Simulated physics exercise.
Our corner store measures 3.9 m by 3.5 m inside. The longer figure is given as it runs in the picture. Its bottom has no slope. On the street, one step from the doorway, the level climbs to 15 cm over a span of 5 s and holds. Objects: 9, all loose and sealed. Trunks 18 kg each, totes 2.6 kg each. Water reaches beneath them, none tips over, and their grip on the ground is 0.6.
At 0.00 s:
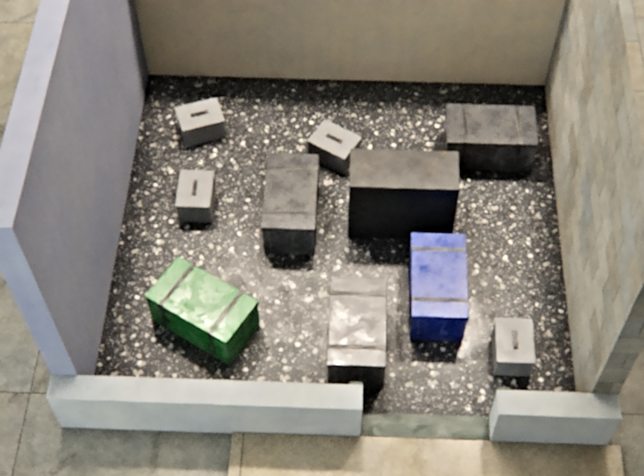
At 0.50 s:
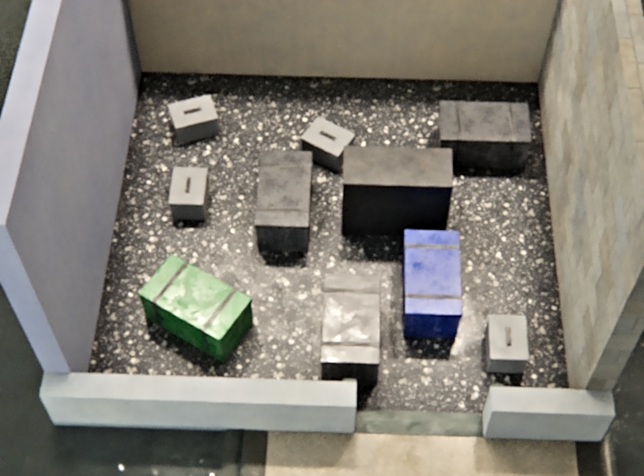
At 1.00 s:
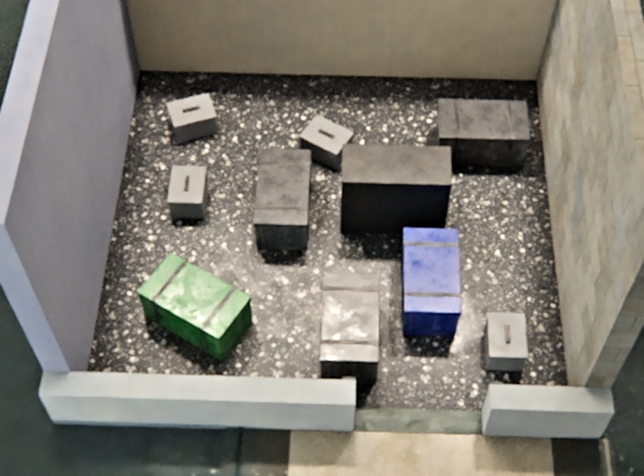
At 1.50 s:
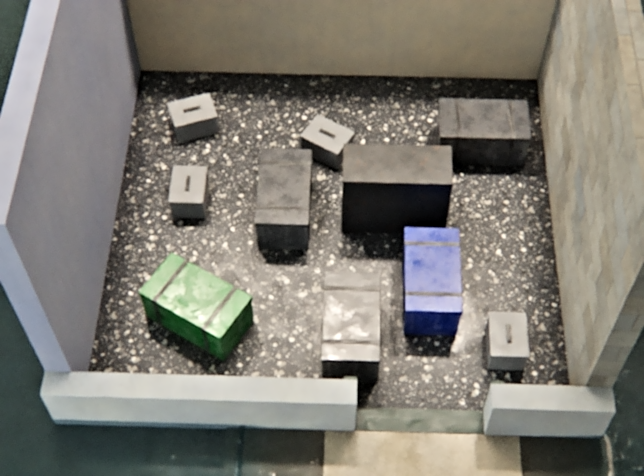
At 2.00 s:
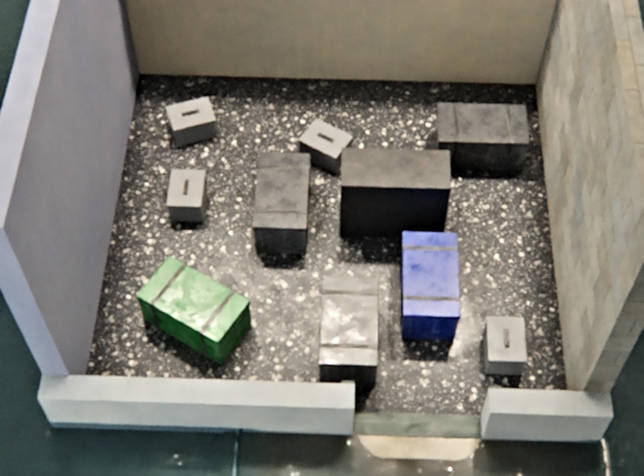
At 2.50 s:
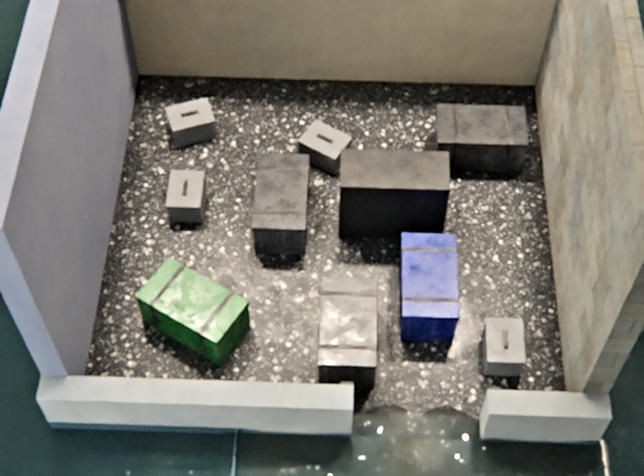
The clip shows a walled room with a green trunk, a blue trunk and several grey and black boxes on a speckled floor; water spreads over the ground outside and covers the pale path at the doorway, while the boxes stay put.
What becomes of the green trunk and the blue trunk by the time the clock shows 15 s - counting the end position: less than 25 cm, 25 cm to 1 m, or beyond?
Looking at the end spots, the green trunk remains essentially still and the blue trunk goes a great distance.
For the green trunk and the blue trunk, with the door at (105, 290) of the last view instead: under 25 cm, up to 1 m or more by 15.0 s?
Green trunk: Long trip; blue trunk: Long trip.
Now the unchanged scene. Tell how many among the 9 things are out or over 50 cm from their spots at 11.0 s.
3 in all.
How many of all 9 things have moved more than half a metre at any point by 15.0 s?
Counting them up, I find 6.
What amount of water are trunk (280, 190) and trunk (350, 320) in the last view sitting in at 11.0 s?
3 and 4 cm.
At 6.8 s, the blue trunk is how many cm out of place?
It is about 20 cm out of place by then.
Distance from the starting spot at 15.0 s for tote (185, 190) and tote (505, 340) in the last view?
One is off by 40 cm, the other by 100 cm, in the order asked.
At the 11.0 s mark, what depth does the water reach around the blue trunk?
The depth there is around 7 cm.
After 3.5 s the green trunk is near (192, 299), 0.0 m from its start, aground; the blue trunk is near (430, 274), 0.0 m from its start, aground; 0 afloat.
After 6.8 s the green trunk is near (192, 299), 0.0 m from its start, aground; the blue trunk is near (444, 253), 0.2 m from its start, aground; 1 afloat.
After 11.0 s the green trunk is near (192, 299), 0.0 m from its start, aground; the blue trunk is near (519, 136), 1.7 m from its start, afloat; 5 afloat.
After 15.0 s the green trunk is near (197, 299), 0.0 m from its start, afloat; the blue trunk is near (328, 106), 1.9 m from its start, afloat; 9 afloat.
